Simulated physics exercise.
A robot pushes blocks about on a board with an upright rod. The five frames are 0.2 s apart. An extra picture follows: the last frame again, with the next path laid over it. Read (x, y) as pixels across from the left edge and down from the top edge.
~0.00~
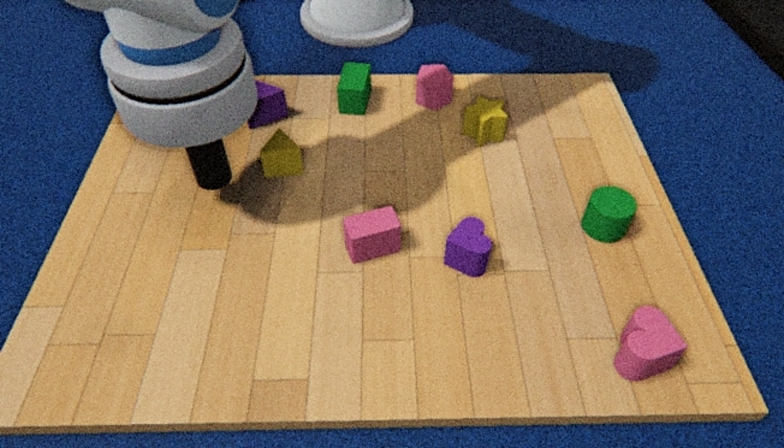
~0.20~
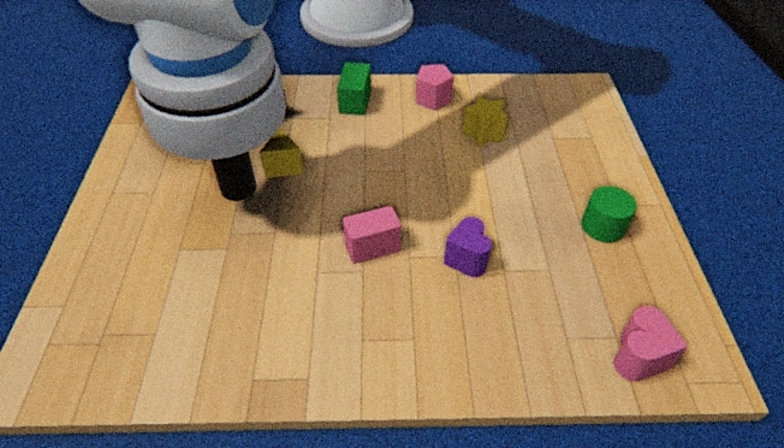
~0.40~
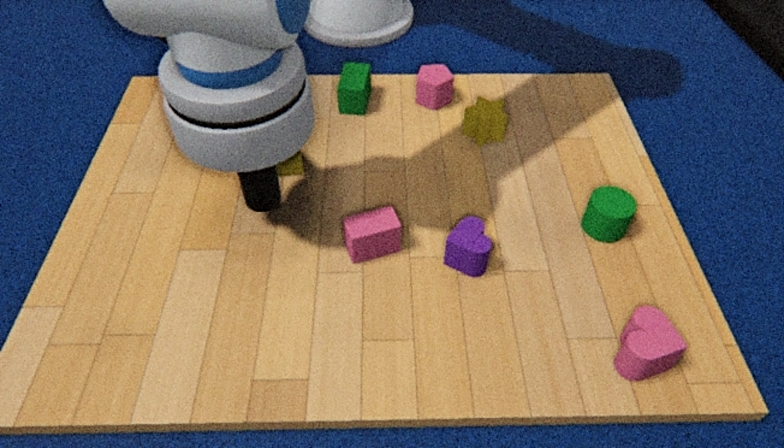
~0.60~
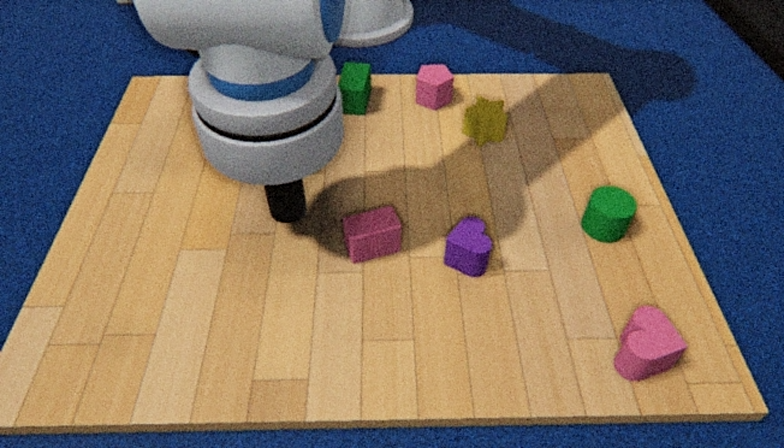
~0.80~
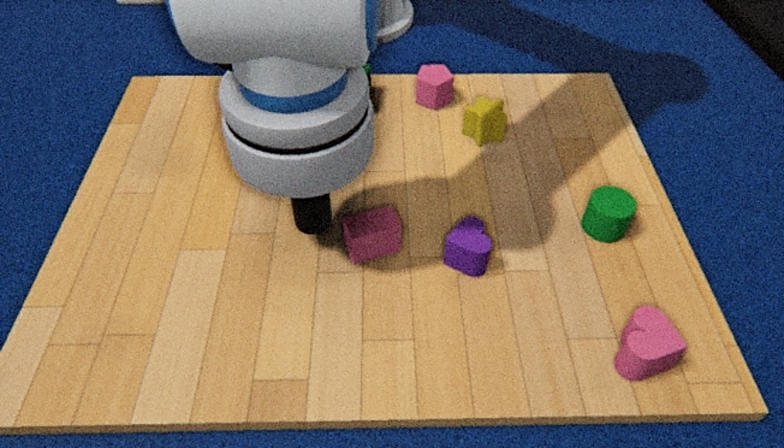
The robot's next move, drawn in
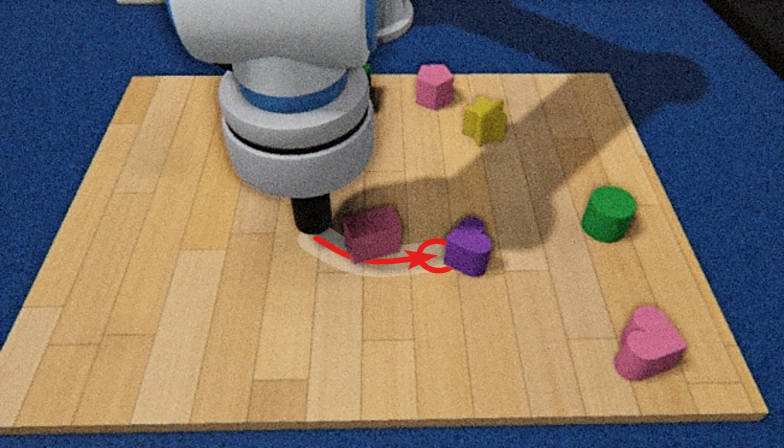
A robot arm moving its black rod right and slightly toward the viewer above a wooden board, the coloured blocks staying still.
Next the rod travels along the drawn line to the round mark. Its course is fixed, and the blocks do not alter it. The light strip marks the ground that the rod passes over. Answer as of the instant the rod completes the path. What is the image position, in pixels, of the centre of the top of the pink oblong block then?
It will likely be found at (476, 211).
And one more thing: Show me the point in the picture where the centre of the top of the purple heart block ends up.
I'd place it at (509, 234), taking the centre of its top.
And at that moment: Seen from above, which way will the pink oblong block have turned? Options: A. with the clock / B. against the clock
B (against the clock)
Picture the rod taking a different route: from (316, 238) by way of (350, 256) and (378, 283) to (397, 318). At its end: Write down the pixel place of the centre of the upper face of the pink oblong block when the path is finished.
The spot you're after is about (413, 235) in the image.
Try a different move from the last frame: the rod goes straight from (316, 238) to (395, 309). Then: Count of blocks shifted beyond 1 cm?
I predict one.
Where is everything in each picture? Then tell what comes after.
Lower end of the rod (215, 178), tops of blocks, pink oblong block (372, 221), purple heart block (471, 235), in the first frame.
Rod (239, 189), blocks as before, in the second frame.
Rod (264, 200), blocks as before, in the third frame.
Rod (288, 210), blocks as before, in the fourth frame.
Rod (314, 221), pink oblong block (372, 221), purple heart block (471, 235), in the fifth frame.
The drawn path runs from (316, 238) through (351, 257) and (394, 261) to (438, 256).
What follows on the original path. One third of the way, rod (350, 240); pink oblong block (399, 226), turned 20° anticlockwise.
Two thirds of the way, rod (396, 244); pink oblong block (439, 221), turned 45° anticlockwise.
At the end, rod (440, 239); pink oblong block (476, 211), turned 65° anticlockwise; purple heart block (509, 234).
